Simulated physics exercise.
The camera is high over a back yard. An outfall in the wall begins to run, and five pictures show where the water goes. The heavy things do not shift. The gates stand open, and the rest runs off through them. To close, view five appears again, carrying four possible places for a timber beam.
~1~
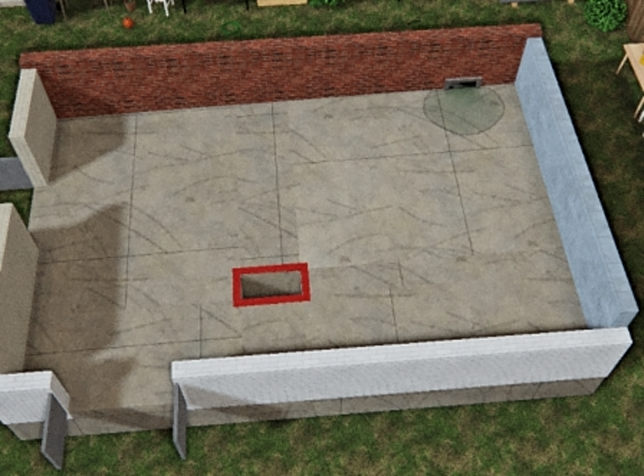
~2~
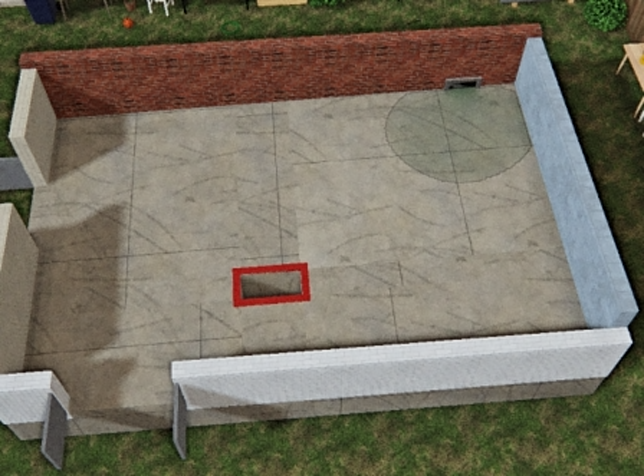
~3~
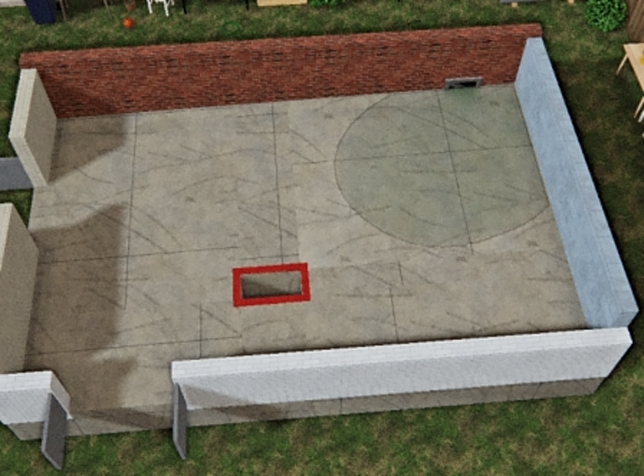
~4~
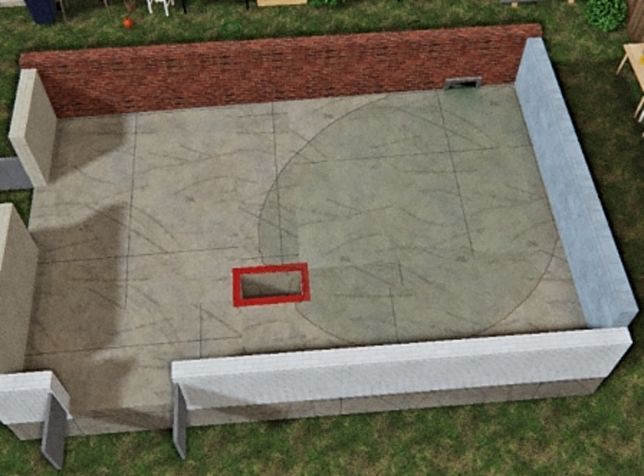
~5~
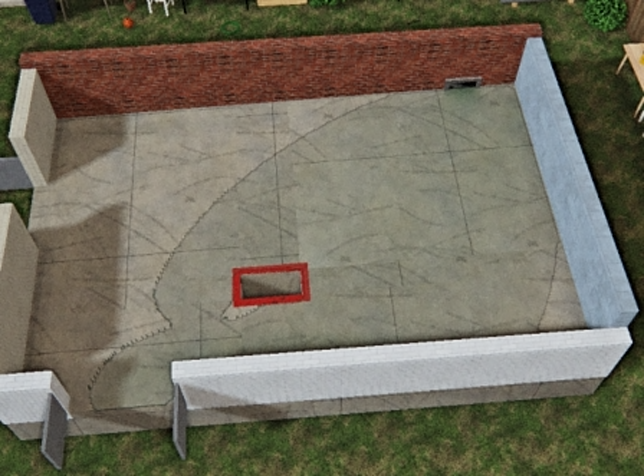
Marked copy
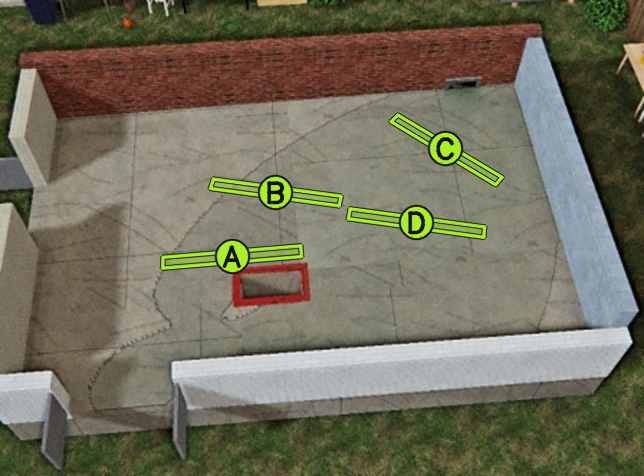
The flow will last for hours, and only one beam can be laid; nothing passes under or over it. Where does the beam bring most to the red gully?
B is best.
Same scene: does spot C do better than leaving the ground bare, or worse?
Spot C is worse.
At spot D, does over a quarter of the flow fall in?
No.
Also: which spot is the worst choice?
C.
On the marked copy, A from (162, 262) to (301, 251); B from (211, 183) to (340, 201); C from (394, 118) to (498, 180); D from (349, 213) to (484, 232).
Choosing A, about 14 % of the stream goes into the red gully, about 86 % out by the gates.
Choosing B, about 17 % of the stream goes into the red gully, about 82 % out by the gates.
Choosing C, about 4 % of the stream goes into the red gully, about 96 % out by the gates.
Choosing D, about 13 % of the stream goes into the red gully, about 87 % out by the gates.
